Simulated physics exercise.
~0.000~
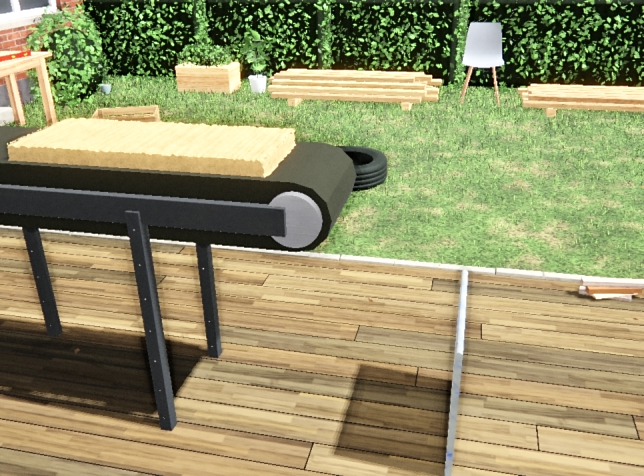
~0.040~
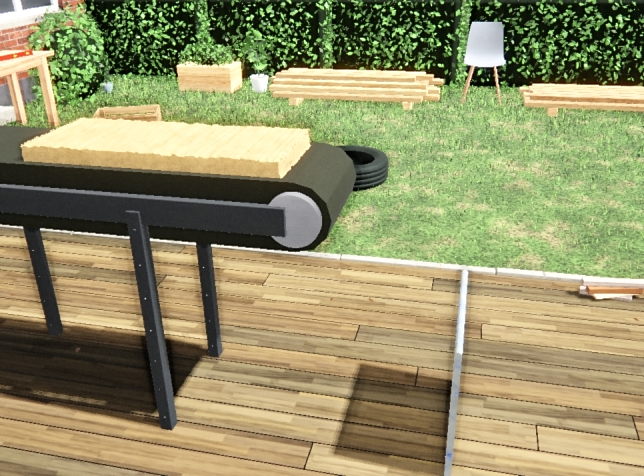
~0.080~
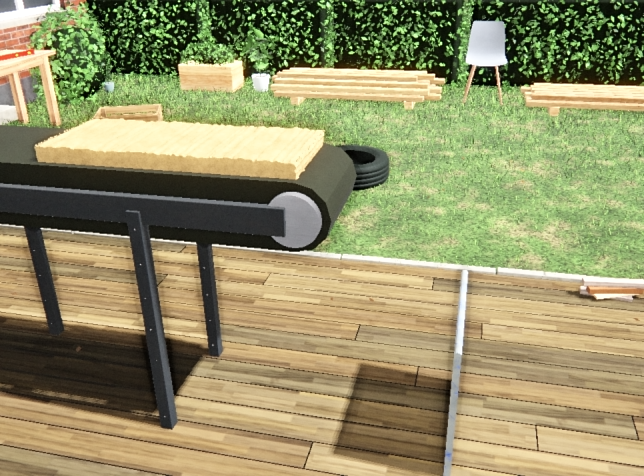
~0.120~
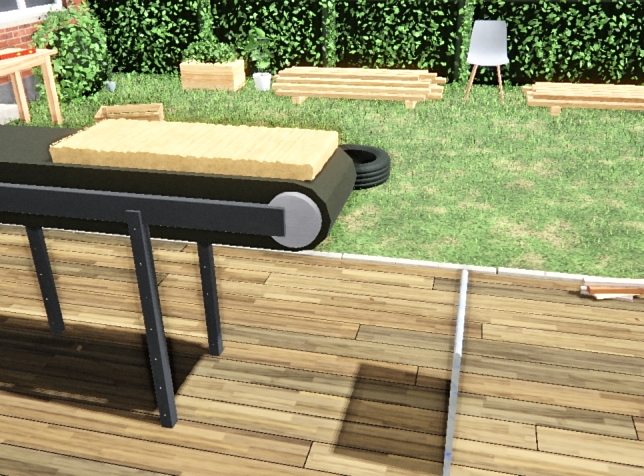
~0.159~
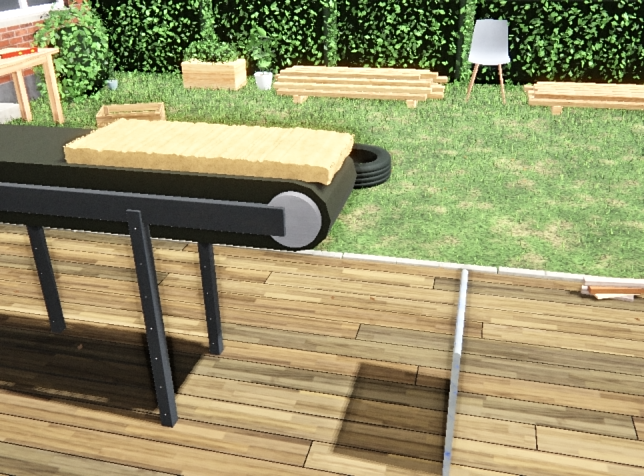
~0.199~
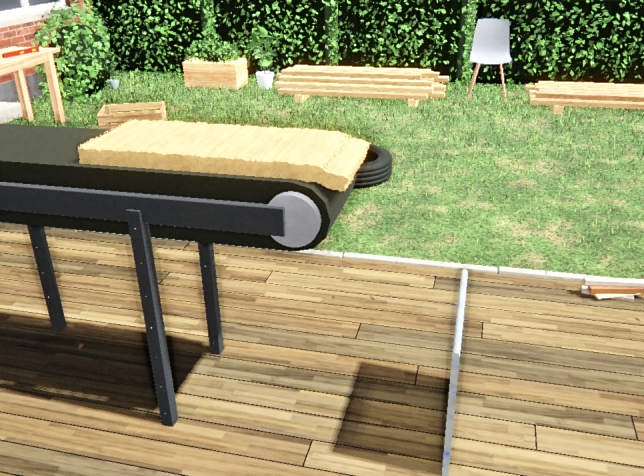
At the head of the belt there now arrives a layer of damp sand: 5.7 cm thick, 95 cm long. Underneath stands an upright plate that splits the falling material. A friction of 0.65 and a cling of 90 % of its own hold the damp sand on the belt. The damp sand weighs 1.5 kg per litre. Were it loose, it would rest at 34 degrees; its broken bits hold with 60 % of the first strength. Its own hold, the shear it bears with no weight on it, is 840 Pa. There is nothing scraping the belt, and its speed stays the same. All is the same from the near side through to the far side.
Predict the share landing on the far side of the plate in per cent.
The figure comes out near 0 %.
By 0.40 s, 0 % is beyond the plate's line.
By 0.64 s, 0 % is beyond the plate's line.
By 0.89 s, 0 % is beyond the plate's line.
By 1.13 s, 0 % is beyond the plate's line.
By 2.27 s, at the end, 0 % is beyond the plate's line.
